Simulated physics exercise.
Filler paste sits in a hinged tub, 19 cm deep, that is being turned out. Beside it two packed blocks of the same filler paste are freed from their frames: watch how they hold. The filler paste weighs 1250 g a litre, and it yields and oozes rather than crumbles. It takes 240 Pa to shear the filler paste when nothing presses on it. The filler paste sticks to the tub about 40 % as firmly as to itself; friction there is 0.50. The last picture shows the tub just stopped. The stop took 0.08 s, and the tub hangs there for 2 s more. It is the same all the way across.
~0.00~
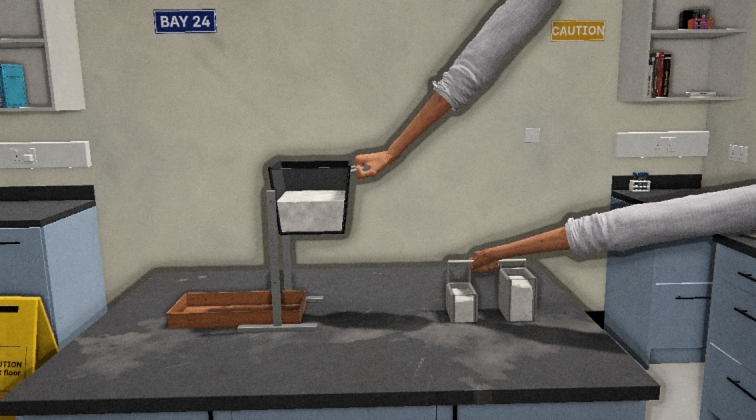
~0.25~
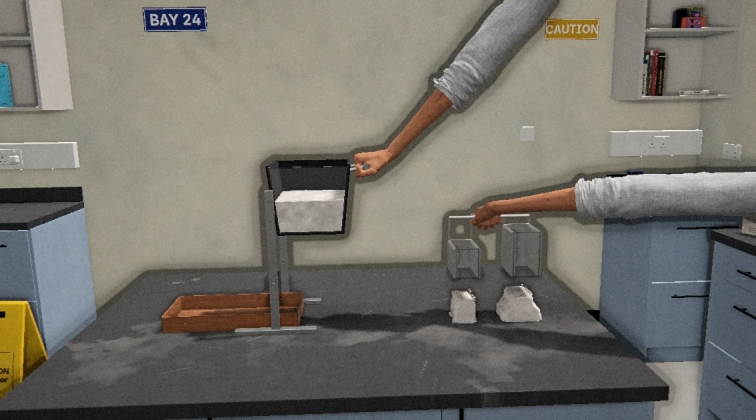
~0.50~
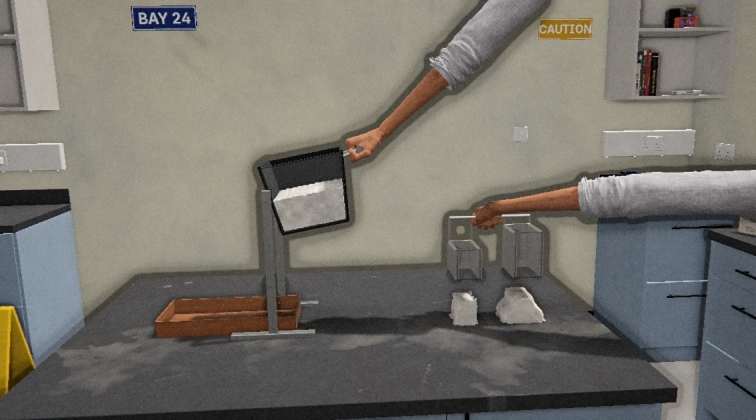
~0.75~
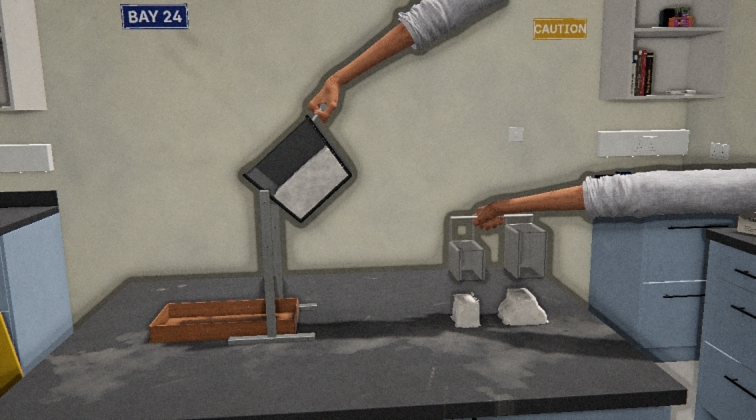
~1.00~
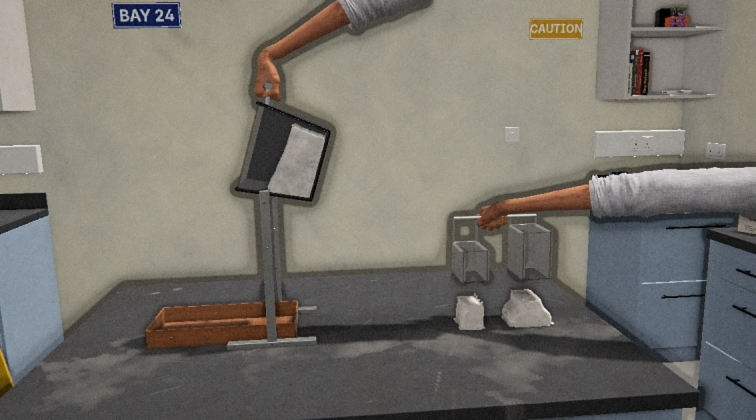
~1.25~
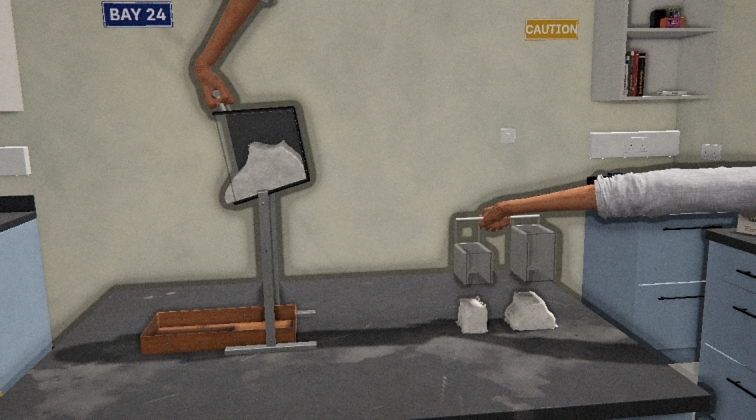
Two small moulds were lifted by a hand, leaving pale blocks that sagged slightly, then another hand swung a dark tub of whitish paste up and over leftward, the paste slumping inside.
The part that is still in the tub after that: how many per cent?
Close to 0 per cent.
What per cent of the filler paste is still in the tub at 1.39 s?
Near 65 %.
After 1.39 s, the tub is at 100 degrees and holds 66 %.
After 1.56 s, the tub is at 100 degrees and holds 35 %.
After 1.73 s, the tub is at 100 degrees and holds 17 %.
After 1.90 s, the tub is at 100 degrees and holds 0 %.
After 3.25 s, the tub is at 100 degrees and holds 0 %.
